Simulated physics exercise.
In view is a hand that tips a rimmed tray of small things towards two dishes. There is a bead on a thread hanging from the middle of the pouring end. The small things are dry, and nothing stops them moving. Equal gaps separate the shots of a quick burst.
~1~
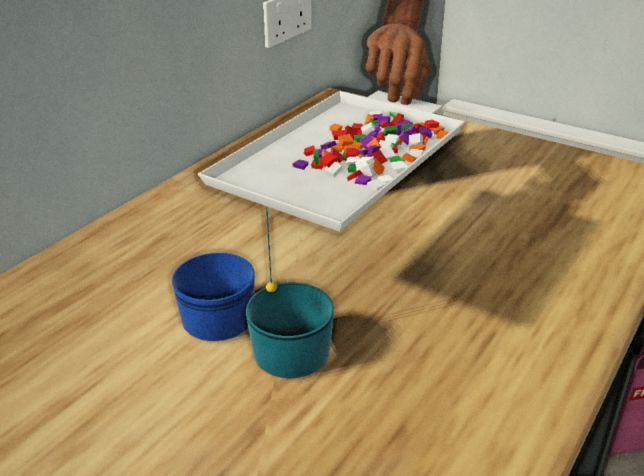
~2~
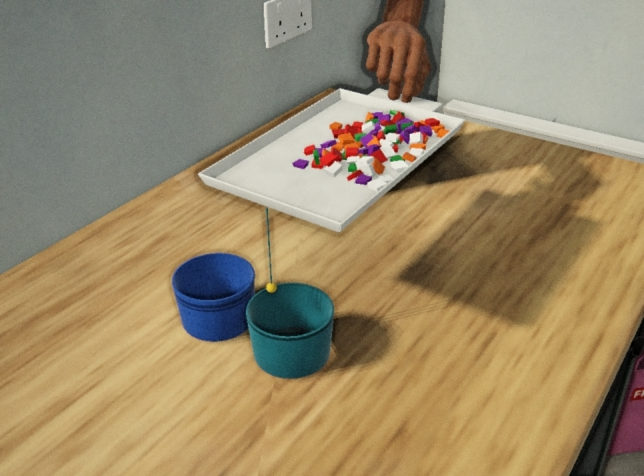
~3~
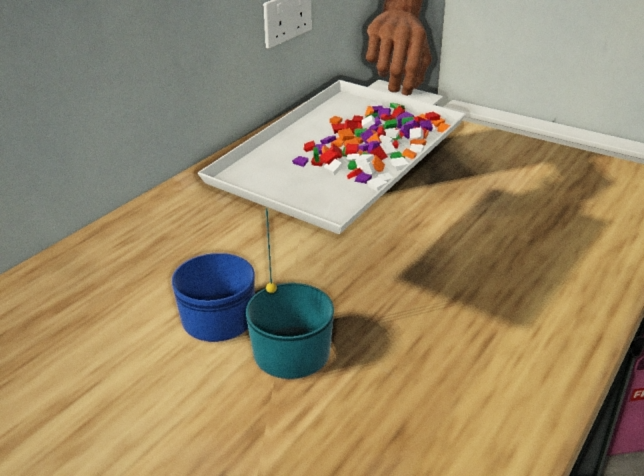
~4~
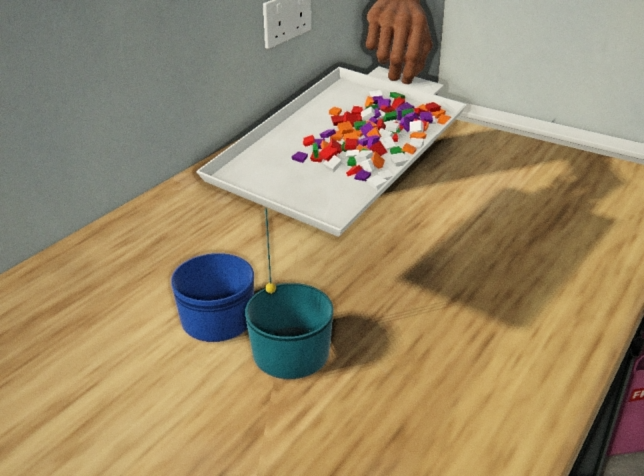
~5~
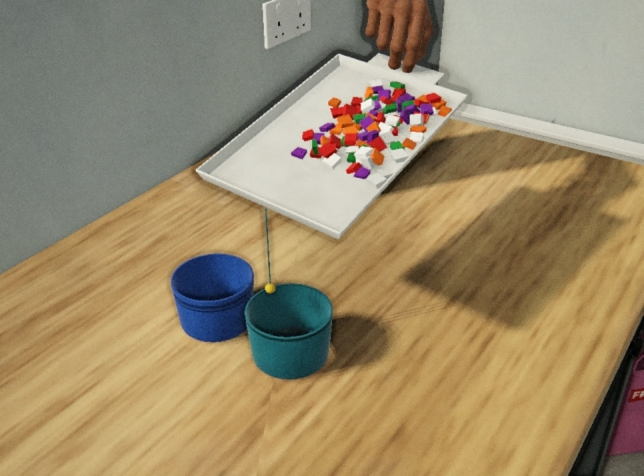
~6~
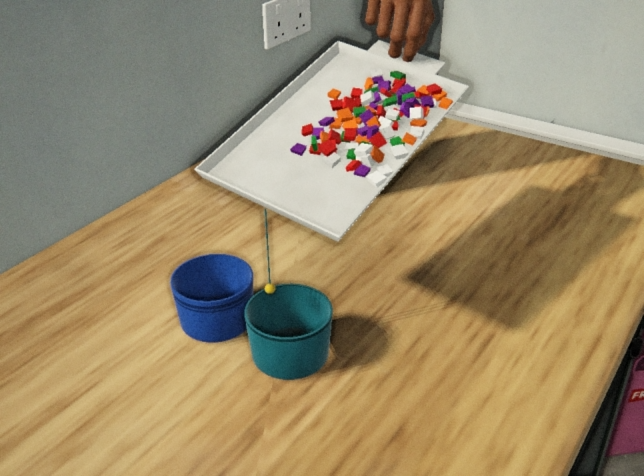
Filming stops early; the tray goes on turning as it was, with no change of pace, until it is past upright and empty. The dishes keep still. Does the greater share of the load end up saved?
No.
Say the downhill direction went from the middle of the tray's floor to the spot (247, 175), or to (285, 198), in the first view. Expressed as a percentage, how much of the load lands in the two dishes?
Respectively 80 and 30 in a hundred.
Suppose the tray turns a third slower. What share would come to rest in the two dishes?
About 20 per cent.
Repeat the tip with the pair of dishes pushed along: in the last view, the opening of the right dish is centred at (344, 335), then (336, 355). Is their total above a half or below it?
Taking them in turn, it's beyond half and then beyond half.
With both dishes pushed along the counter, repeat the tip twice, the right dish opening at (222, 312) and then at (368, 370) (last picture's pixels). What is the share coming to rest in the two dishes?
Roughly 0 per cent, then roughly 60 per cent.
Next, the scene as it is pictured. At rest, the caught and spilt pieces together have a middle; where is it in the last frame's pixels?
Roughly pixel (332, 385).
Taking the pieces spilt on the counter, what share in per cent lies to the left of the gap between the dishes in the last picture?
Share to the left: Near 10 per cent.
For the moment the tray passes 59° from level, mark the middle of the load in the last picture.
Somewhere about (338, 215).
Soon after the last picture, tray tipped steeply; most on the tray; about a quarter in the air.
A little later, tray tipped right over; a stray few on the tray; about a quarter in the right dish; most outside both; a small part in the air.
Later still, tray tipped past a quarter turn; about a quarter in the right dish; most outside both.
At rest, tray tipped past a quarter turn; about a quarter in the right dish; none in the left dish; most outside both.
